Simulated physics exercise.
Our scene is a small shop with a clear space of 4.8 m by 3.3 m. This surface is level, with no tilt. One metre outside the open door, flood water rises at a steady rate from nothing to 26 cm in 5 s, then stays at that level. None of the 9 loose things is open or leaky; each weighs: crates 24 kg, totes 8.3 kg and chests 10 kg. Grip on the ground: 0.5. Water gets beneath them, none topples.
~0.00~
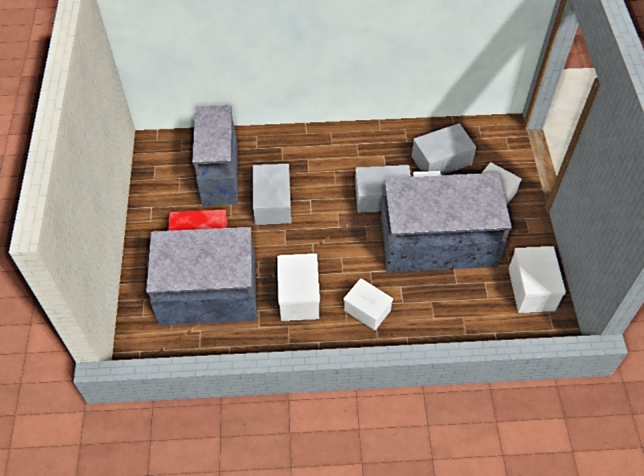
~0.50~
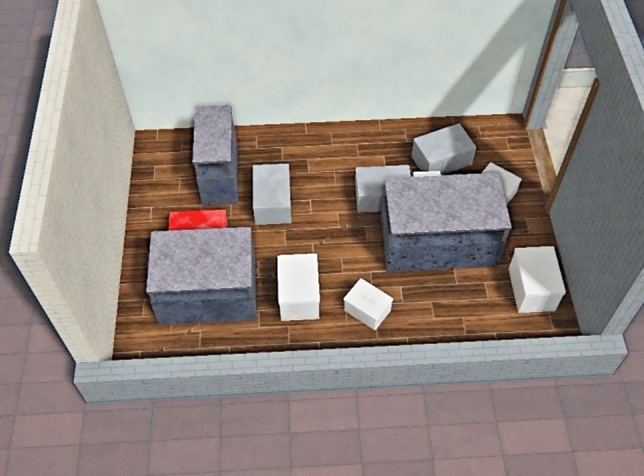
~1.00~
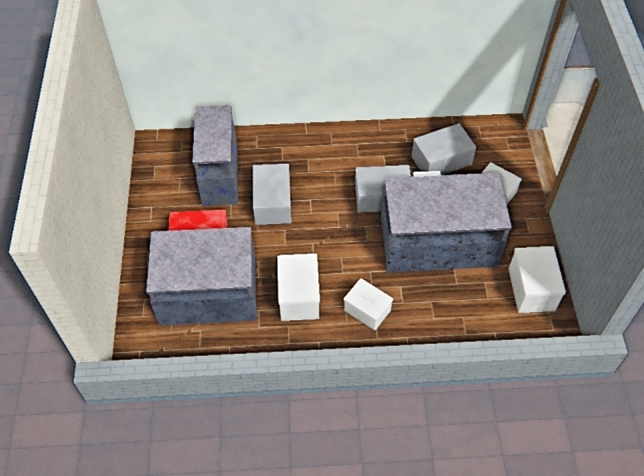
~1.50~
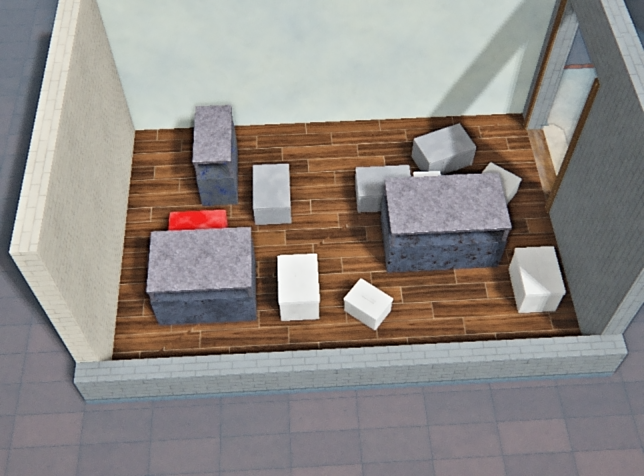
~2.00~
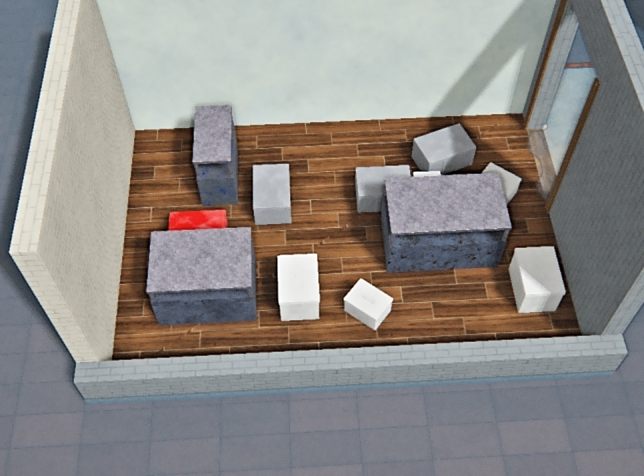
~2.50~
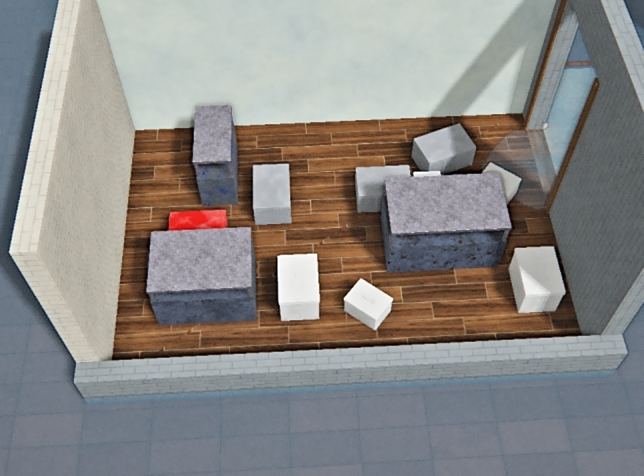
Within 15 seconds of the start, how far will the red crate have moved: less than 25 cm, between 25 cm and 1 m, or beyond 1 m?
By then it has been shoved a bit.
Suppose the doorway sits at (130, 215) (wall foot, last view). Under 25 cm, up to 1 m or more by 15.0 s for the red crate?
You'd see the red crate wander off a long way.
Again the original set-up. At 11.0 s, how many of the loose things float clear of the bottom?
Of them, 8.
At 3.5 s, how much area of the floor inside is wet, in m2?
My estimate is roughly 1.5 m2.
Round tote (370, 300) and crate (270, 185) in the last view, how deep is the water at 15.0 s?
About 17 and 15 cm.
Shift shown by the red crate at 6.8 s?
Shift by then: About 0 cm.
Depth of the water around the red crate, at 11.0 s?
Around 10 cm.
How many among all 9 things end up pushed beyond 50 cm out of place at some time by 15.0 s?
By my tally, 9.
After 3.5 s the red crate is near (197, 226), 0.0 m from its start, aground; 0 afloat.
After 6.8 s the red crate is near (197, 226), 0.0 m from its start, aground; 1 afloat.
After 11.0 s the red crate is near (146, 237), 0.5 m from its start, aground; 8 afloat.
After 15.0 s the red crate is near (148, 228), 0.5 m from its start, afloat; 9 afloat.
